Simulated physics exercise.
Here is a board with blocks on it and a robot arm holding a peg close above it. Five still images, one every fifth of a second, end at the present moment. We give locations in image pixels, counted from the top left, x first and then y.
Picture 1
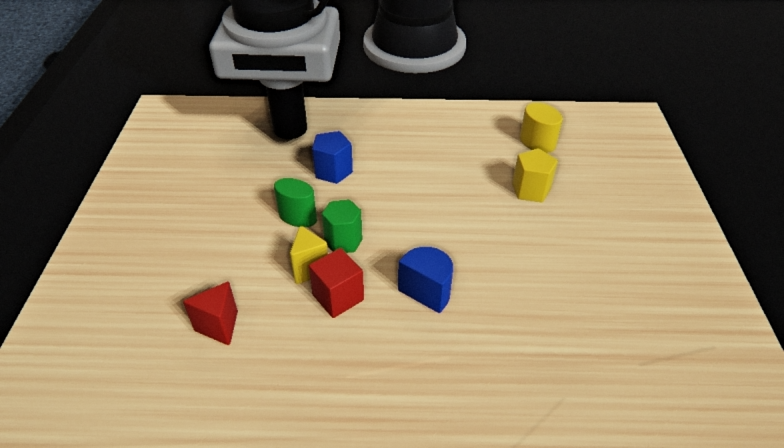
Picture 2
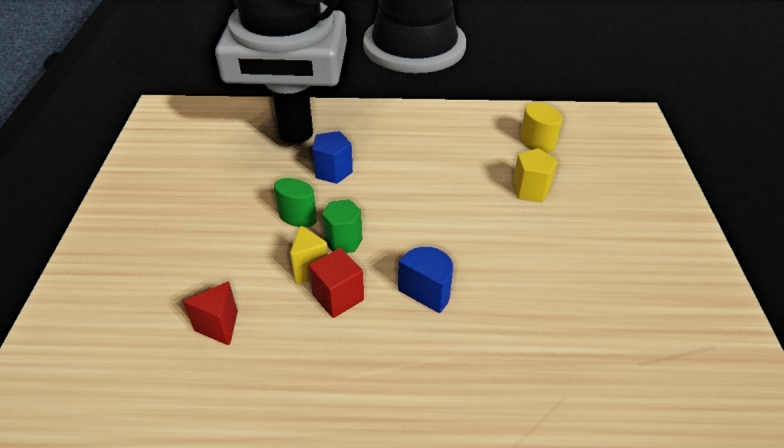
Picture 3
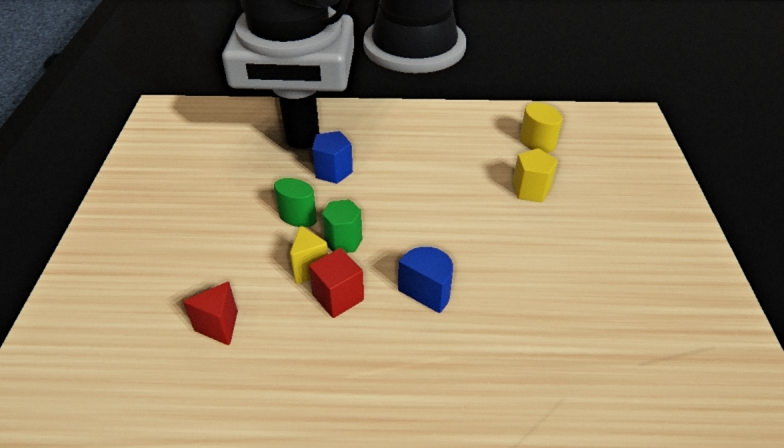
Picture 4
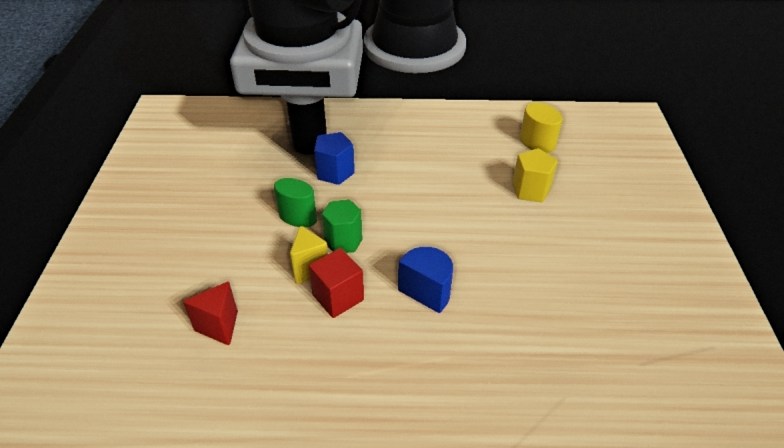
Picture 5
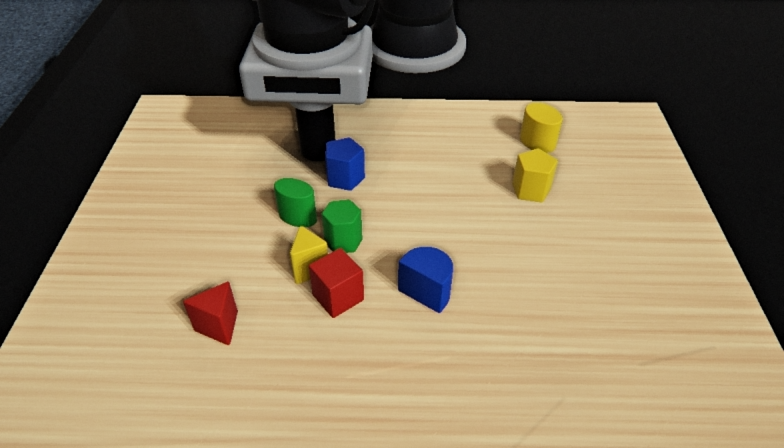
On a light wooden board scattered with red, yellow, green and blue blocks, a robot arm holds a dark peg near the back, beside a blue pentagonal block. The peg moves a little right and toward the viewer, then nudges the blue block slightly the same way, while the others stay still.
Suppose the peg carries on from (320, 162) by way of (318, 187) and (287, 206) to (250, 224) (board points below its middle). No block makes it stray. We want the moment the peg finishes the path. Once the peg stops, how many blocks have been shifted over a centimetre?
Two of them.
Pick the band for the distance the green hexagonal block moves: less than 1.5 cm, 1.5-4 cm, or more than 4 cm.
The under 1.5 cm band.
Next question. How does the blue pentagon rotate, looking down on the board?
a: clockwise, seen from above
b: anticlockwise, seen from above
I choose b.
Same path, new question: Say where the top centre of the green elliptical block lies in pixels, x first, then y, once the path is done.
It ends at (275, 207).
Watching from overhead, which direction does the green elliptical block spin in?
It twists against the clock when seen from above.
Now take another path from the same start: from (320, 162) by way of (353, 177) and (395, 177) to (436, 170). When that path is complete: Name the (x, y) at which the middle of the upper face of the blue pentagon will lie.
It will likely be found at (405, 172).
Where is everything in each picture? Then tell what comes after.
The first picture shows tip of the peg (291, 129), middles of tops, green elliptical block (293, 187), green hexagonal block (341, 211), blue pentagon (331, 142).
The second picture shows peg (296, 134), nothing pushed.
The third picture shows peg (303, 139), nothing pushed.
The fourth picture shows peg (310, 144), blue pentagon (333, 143).
The fifth picture shows peg (319, 151), green elliptical block (293, 187), green hexagonal block (341, 211), blue pentagon (343, 149).
The first path, step by step. One third of the way, peg (316, 177); blue pentagon (352, 159), turned 55° anticlockwise.
Two thirds of the way, peg (283, 196); green elliptical block (282, 200), turned 50° anticlockwise; blue pentagon (352, 159), turned 55° anticlockwise.
At the end, peg (247, 213); green elliptical block (275, 207), turned 80° anticlockwise; green hexagonal block unmoved; blue pentagon (352, 159), turned 55° anticlockwise.
